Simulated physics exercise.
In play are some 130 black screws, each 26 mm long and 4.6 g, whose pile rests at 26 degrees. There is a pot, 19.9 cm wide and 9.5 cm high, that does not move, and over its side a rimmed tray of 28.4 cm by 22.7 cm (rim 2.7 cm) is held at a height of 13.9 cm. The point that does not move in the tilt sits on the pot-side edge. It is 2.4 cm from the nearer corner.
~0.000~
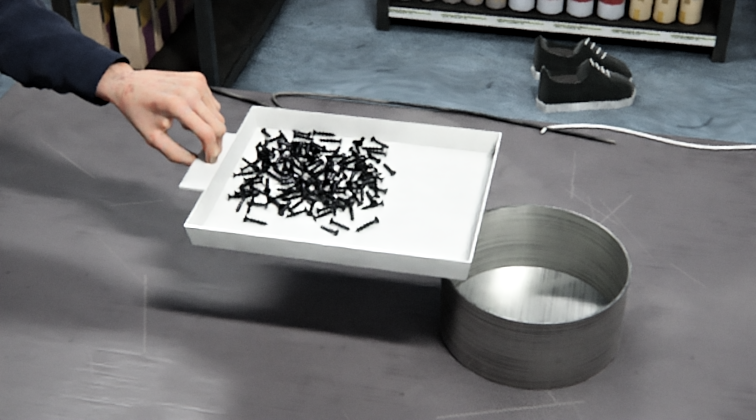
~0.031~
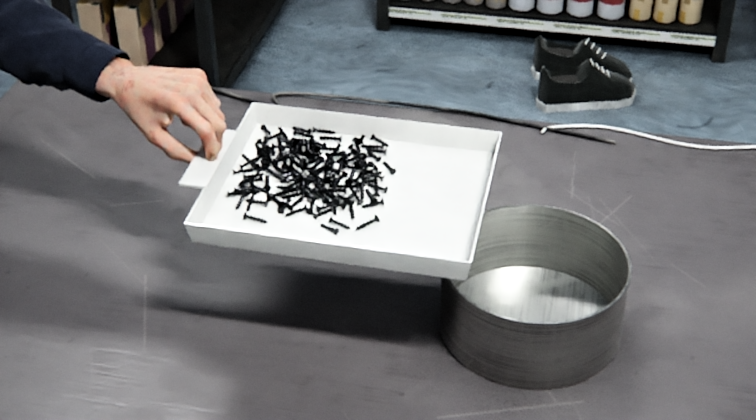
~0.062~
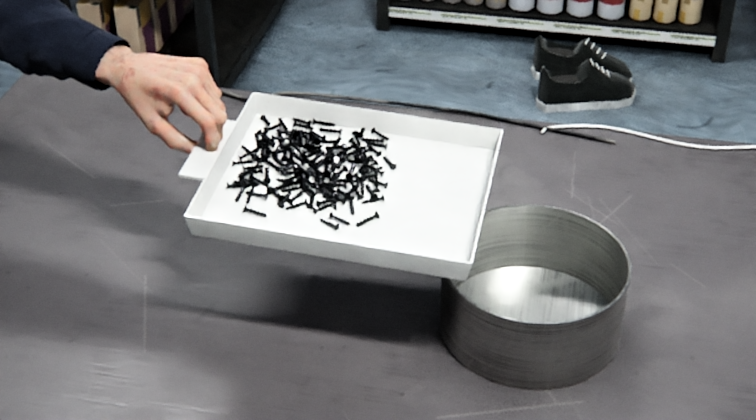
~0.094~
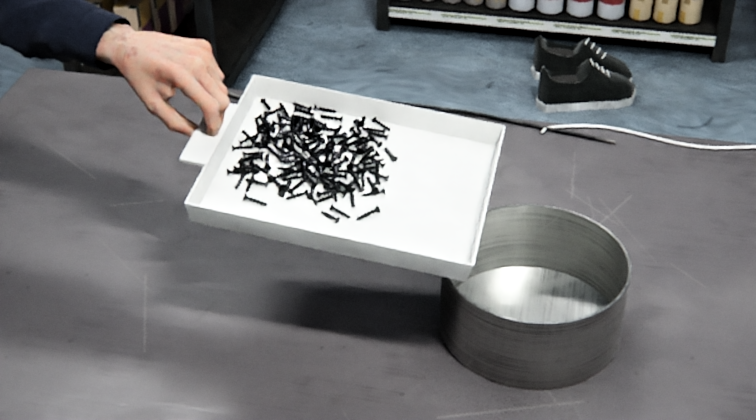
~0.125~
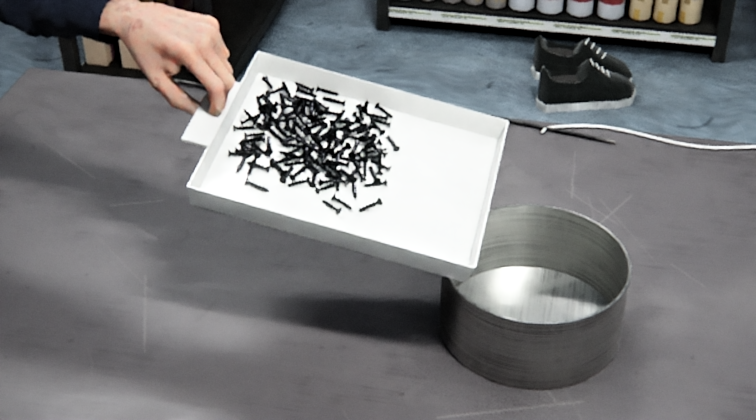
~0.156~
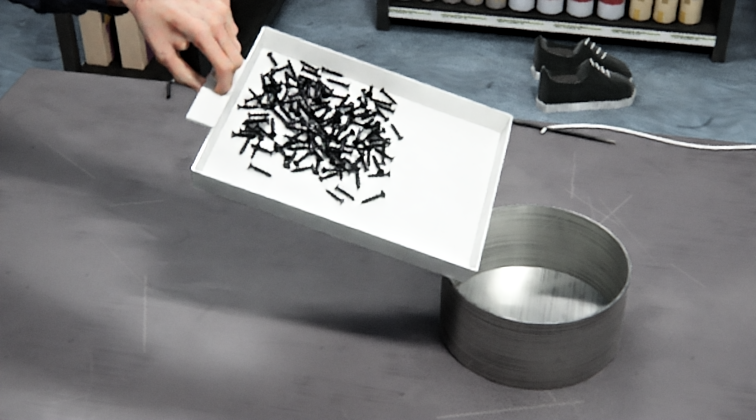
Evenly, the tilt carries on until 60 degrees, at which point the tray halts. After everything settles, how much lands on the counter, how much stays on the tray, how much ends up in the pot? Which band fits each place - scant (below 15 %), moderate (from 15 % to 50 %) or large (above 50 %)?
Counter - moderate; tray - moderate; pot - moderate.
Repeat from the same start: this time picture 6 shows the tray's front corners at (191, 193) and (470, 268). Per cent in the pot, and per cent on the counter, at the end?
That works out as pot 0 and counter 60.
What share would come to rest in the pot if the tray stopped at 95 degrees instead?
Share in the pot: Around 25 %.
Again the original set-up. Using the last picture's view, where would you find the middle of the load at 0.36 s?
The middle of the load should be at about (400, 75) by then.
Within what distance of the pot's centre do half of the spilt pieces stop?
Close to 18 cm, give or take.
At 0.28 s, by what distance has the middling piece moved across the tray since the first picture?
0 cm.
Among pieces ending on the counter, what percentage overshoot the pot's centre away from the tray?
Roughly 80 percent of the spill.
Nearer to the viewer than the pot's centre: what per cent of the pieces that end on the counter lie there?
Some 100 per cent.
Then, at 0.28 s, tilt 44 degrees; the tray holds 100 %, the pot 0 %.
After 0.36 s, tilt 57 degrees; the tray holds 100 %, the pot 0 %.
Then, at 0.57 s, tilt 60 degrees; the tray holds 90 %, the pot 0 %.
By 2.2 s all is still; counter 35 %, tray 40 %, pot 25 %.
